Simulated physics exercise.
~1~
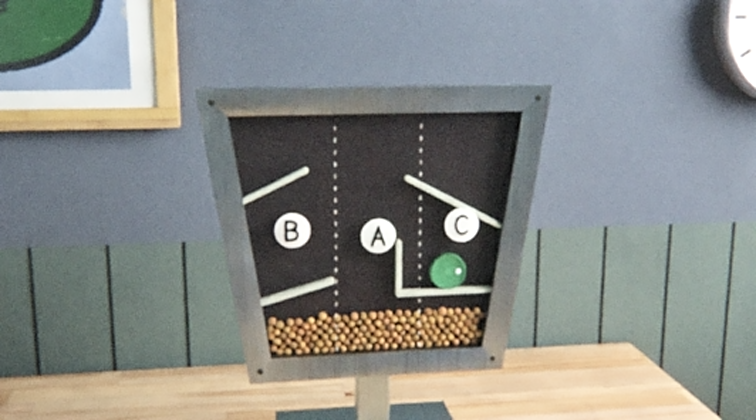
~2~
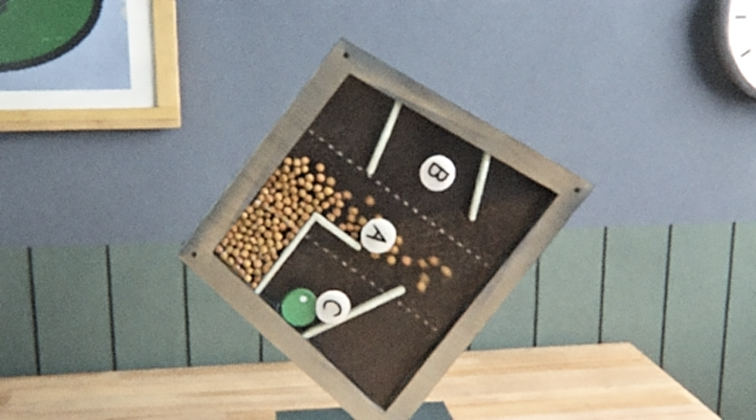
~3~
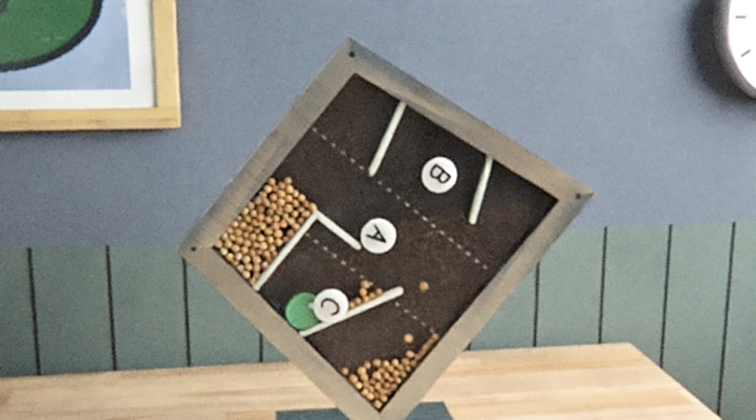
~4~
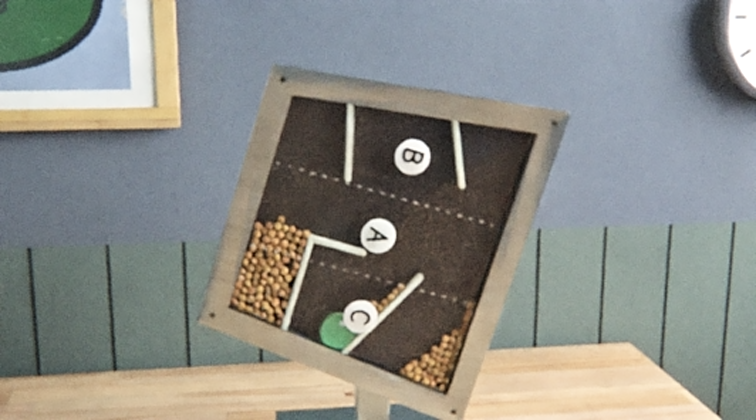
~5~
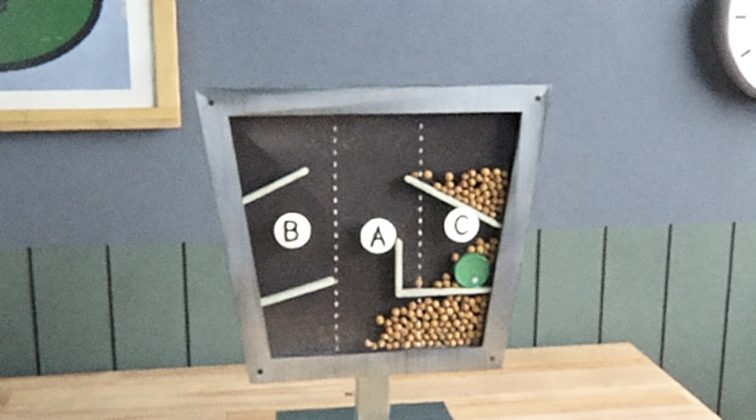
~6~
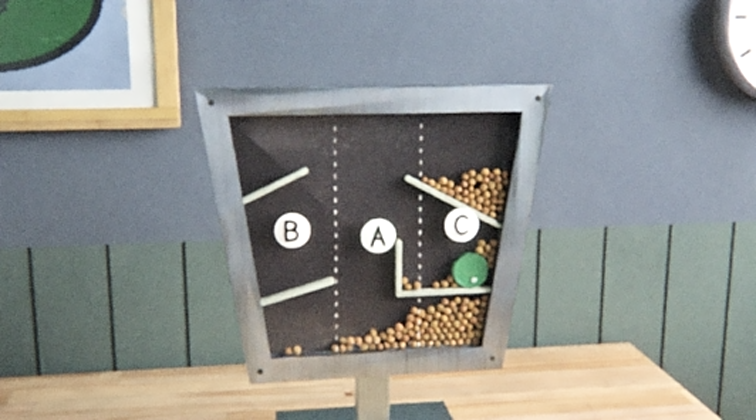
Wooden beads and a green disc shifting inside a framed case that tilts clockwise and swings back level, beads piling at right.
